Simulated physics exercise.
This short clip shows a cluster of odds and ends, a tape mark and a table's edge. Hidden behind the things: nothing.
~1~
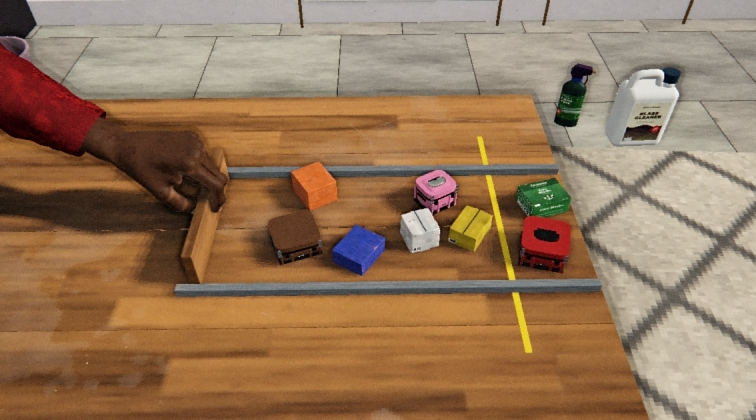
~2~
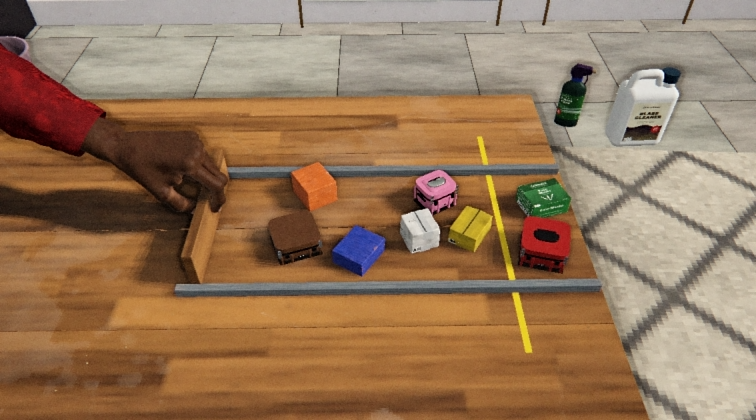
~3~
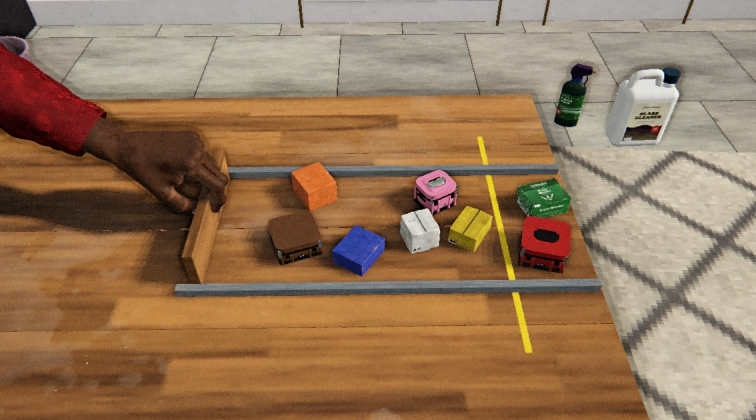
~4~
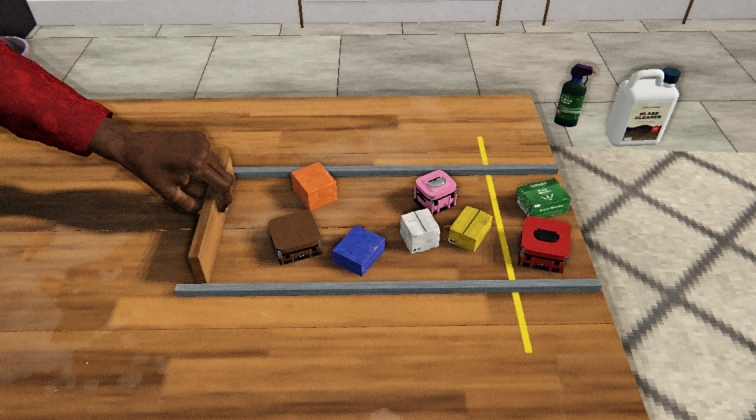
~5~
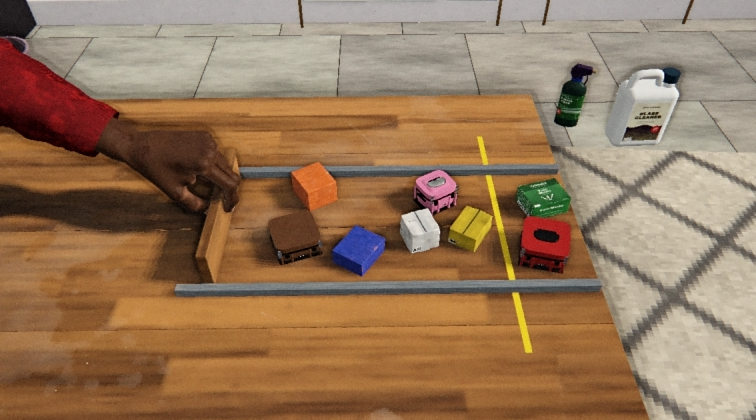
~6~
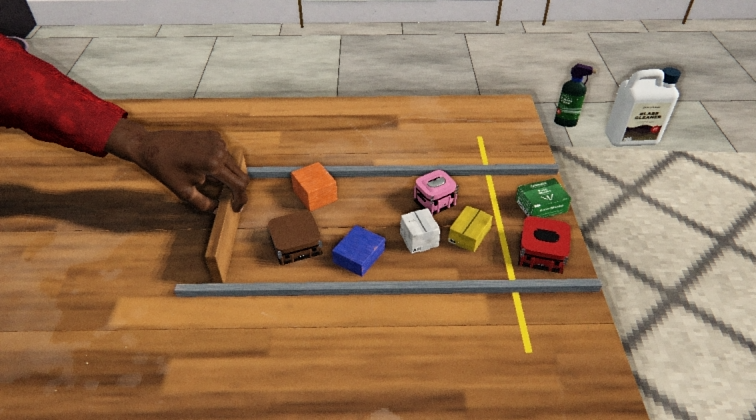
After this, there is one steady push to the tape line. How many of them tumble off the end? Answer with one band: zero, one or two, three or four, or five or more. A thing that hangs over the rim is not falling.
Three or four.
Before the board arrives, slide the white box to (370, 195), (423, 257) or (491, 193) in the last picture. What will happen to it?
Keeps its place; Slips off; Slips off.
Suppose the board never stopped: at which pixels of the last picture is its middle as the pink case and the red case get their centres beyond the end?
Its middle is around (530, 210) and around (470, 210).
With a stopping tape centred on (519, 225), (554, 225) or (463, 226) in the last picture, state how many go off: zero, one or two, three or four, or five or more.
So, taking them in turn, I'd give 3 or 4; five or over; none at all.
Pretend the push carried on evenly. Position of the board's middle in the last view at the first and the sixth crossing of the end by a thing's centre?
Earlier crossing: About (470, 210); later crossing: About (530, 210).
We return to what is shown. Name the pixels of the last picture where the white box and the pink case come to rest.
Looks like one lands around (567, 221), and the other around (546, 196).
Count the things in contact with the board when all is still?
Count: 2.
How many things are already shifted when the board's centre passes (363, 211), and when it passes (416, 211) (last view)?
I count 5 first and 8 after.
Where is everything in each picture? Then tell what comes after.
In the first picture, green box (543, 199); red case (544, 244); yellow box (470, 228); board (208, 213); tape (500, 225).
In the second picture, red case (544, 244); board (208, 213).
In the third picture, yellow box (470, 229); white box (420, 231).
In the fourth picture, green box (543, 199); blue block (359, 250).
In the fifth picture, red case (544, 244); brown case (295, 238).
In the sixth picture, green box (543, 199); red case (544, 244); yellow box (470, 229); board (229, 213); tape (500, 225).
Soon after, none off yet; green box at rest near (543, 199); red case at rest near (544, 244); yellow box moving near (480, 228).
In the end, the number that fall off is three or four; gone, yellow box, red case and green box.
